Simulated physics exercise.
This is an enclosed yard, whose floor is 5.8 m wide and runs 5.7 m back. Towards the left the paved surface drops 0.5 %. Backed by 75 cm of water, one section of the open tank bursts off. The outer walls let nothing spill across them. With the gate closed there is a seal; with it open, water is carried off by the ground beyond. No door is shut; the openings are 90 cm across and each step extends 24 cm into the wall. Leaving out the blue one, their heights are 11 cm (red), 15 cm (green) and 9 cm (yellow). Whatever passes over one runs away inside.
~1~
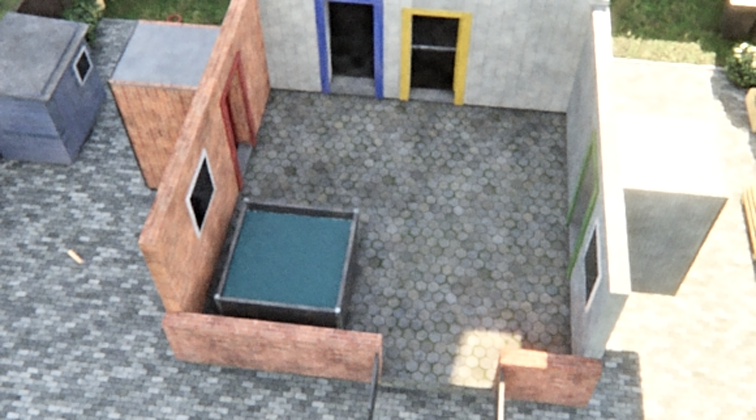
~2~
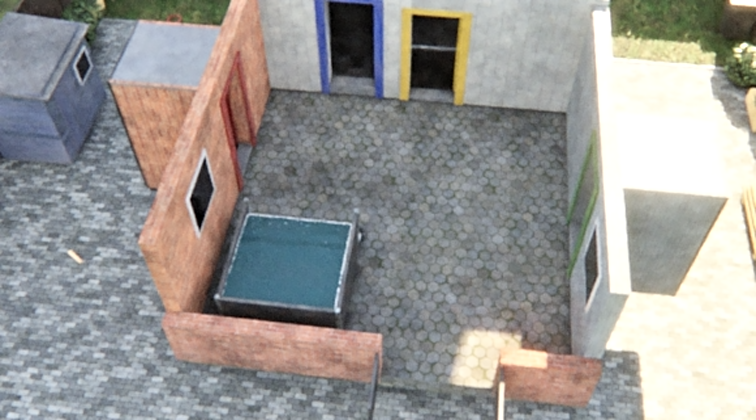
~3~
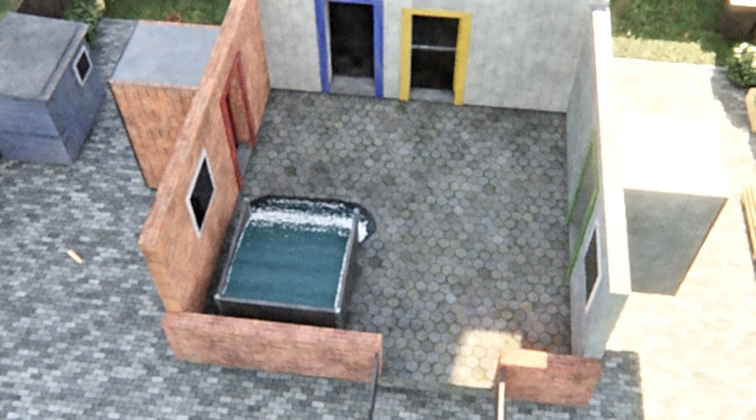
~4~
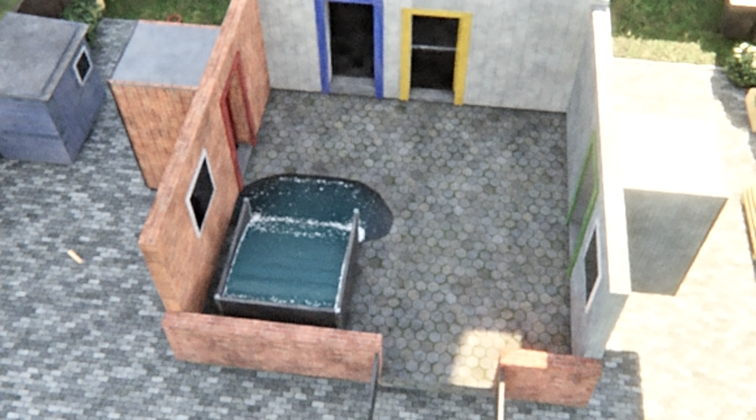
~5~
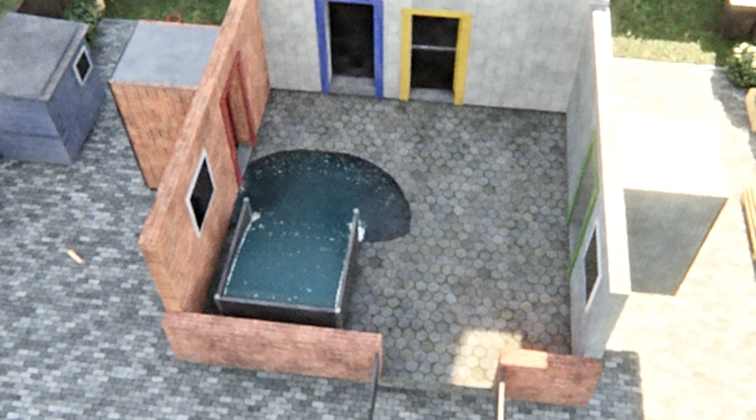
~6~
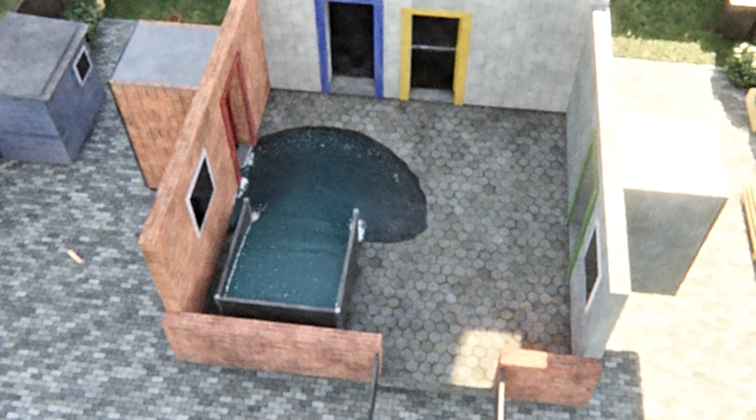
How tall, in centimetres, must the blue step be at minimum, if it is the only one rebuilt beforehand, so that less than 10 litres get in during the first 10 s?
It needs to be at least 31 cm tall.
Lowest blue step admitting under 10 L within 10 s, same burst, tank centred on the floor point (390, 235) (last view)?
30 cm, give or take.
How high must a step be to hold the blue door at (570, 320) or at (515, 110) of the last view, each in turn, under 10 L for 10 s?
You'd want roughly 7.5 cm there first, then roughly 14.0 cm.
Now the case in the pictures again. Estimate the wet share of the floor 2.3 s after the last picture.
Around 50 per cent of the free floor.
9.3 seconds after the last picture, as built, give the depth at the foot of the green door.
Lab note: Depth approx. 4.5 cm.
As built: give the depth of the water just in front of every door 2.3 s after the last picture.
Red door 13 cm, green door 0 cm, yellow door 18 cm, blue door 27 cm.
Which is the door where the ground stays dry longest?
It's the green door.
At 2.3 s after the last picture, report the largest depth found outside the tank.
Roughly 31 cm.
Then, 0.7 s after the last picture water covers 40 % of the floor, deepest (46 cm) near (270, 91); 32 cm at the blue door, 8 litres in over its 24 cm step.
Then, 2.3 s after the last picture water covers 50 % of the floor, deepest (31 cm) near (266, 138); 27 cm at the blue door, 59 litres in over its 24 cm step.
Then, 9.3 s after the last picture water covers 100 % of the floor, deepest (14 cm) near (320, 354); 5 cm at the blue door, 63 litres in over its 24 cm step.
At the blue door as built, the water peaked near 36 cm, 1.5 s after the last picture.
With a step of 28.5 cm, 25 litres would have come in within the 10 s; with 38.5 cm, 0 litres. So under 10 litres takes about 31 cm.
